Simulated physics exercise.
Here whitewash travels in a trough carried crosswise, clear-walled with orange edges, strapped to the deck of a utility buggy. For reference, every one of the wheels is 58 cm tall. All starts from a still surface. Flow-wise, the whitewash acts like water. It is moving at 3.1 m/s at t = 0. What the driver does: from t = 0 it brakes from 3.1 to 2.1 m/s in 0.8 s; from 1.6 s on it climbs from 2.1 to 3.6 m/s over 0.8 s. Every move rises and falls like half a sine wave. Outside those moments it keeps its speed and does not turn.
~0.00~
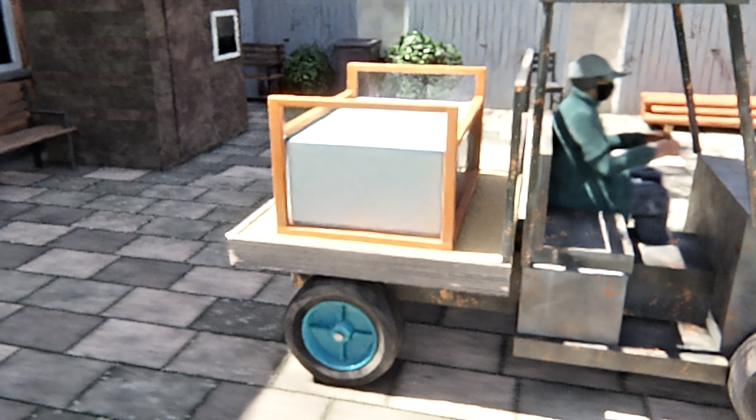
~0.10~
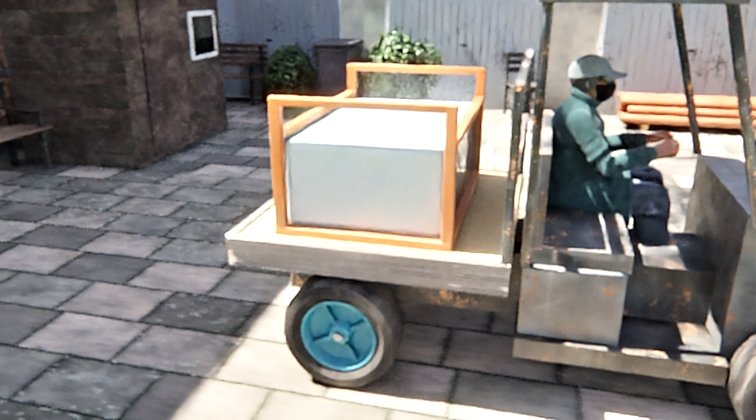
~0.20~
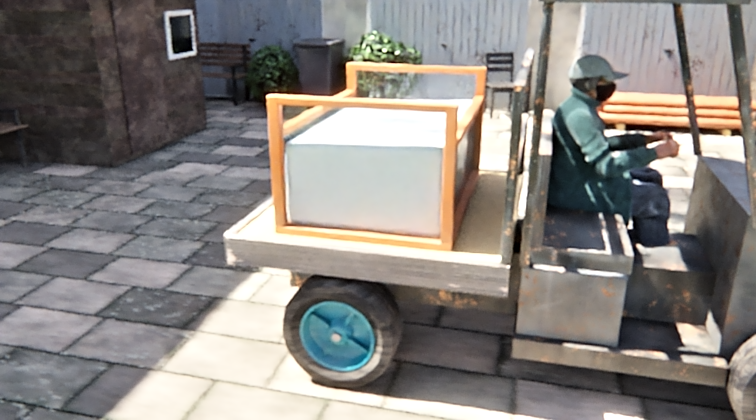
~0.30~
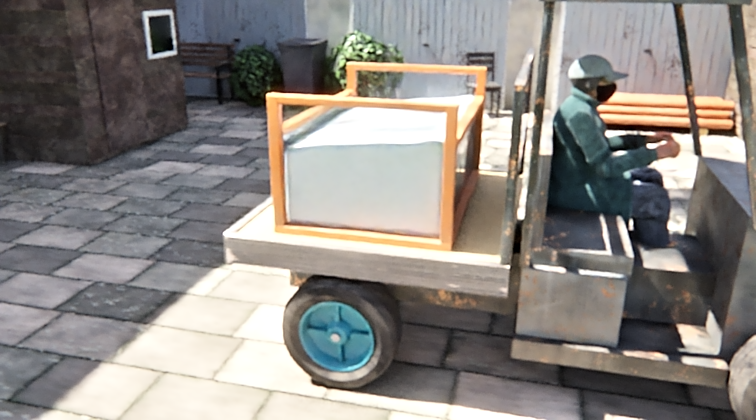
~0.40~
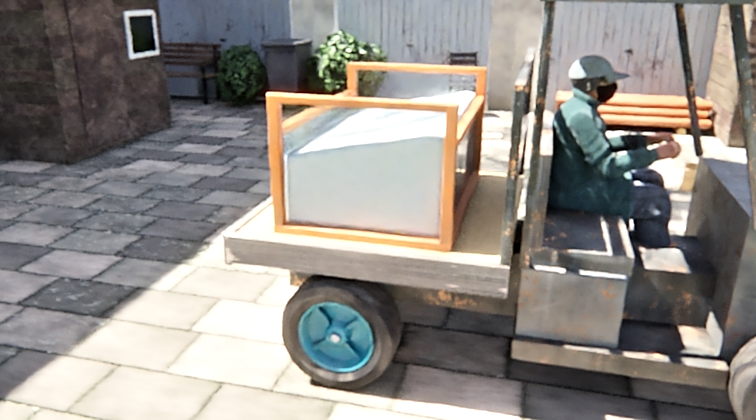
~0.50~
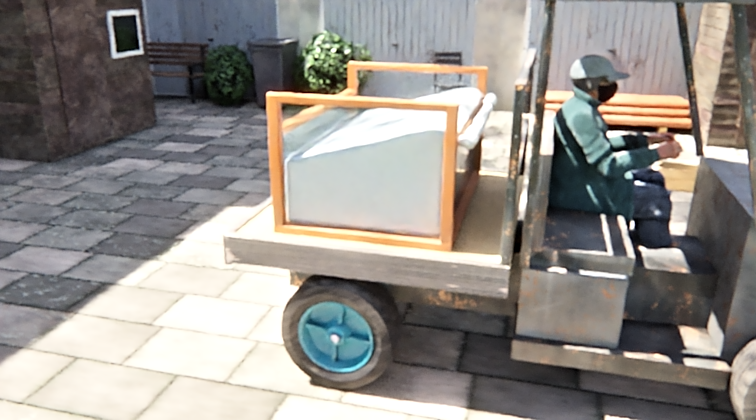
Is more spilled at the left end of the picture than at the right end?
Yes.
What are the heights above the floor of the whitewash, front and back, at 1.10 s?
Level, front = 34 cm; level, back = 50 cm.
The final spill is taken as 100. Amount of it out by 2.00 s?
By that time, around 20 percent of it is out.
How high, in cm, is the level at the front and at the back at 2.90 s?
About 48 cm in front and 24 cm behind.
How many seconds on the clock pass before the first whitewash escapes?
I'd put it at near 0.7 seconds.
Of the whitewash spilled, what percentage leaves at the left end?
Around 70 in a hundred.
After 1.10 s front 35 cm, middle 39 cm, back 50 cm above the floor; the loss stands at 3 per cent, over the right end.
After 2.00 s front 32 cm, middle 41 cm, back 50 cm above the floor; the loss stands at 4 per cent, over the right end, a little elsewhere.
After 2.90 s front 47 cm, middle 35 cm, back 24 cm above the floor; the loss stands at 14 per cent, mostly over the left end, some over the right end.
After 5.39 s the loss stands at 17 per cent, mostly over the left end, some over the right end; the right end has passed 4 per cent and the left end 12.
